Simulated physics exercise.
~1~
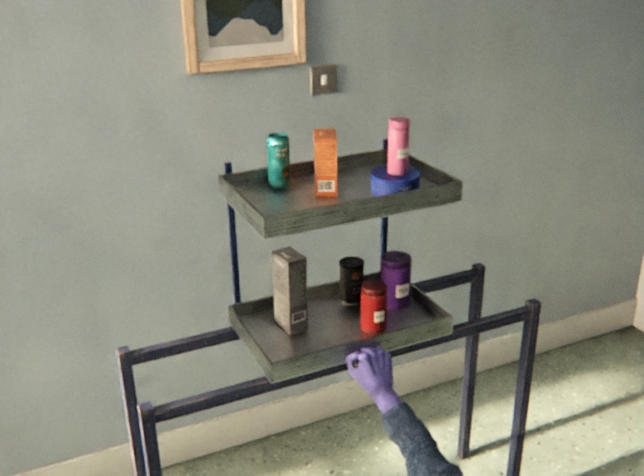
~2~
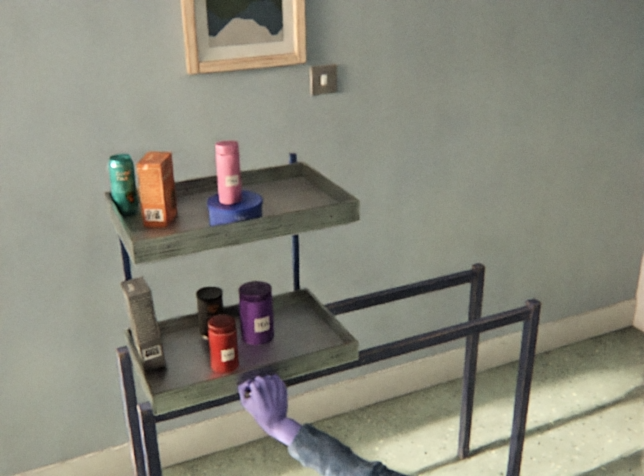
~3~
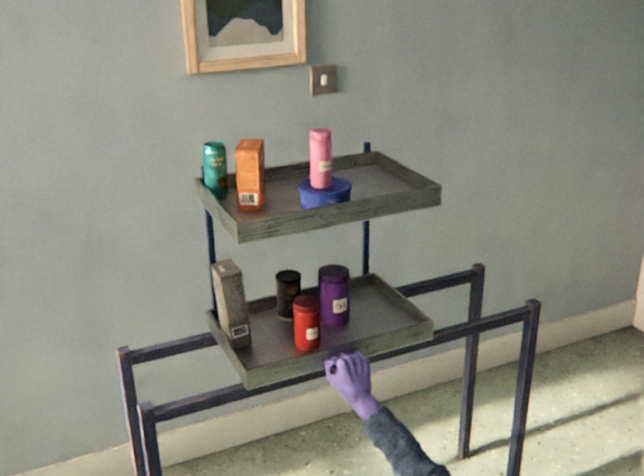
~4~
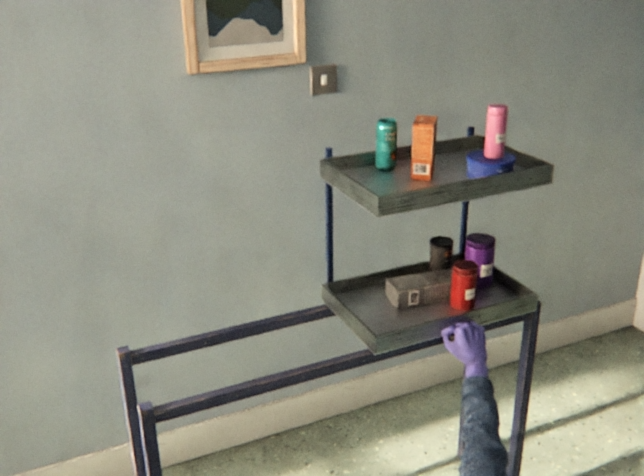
Two-tier sliding tray shoved left, then right by a purple-gloved hand, grey carton ending toppled while pink shaker stays upright.
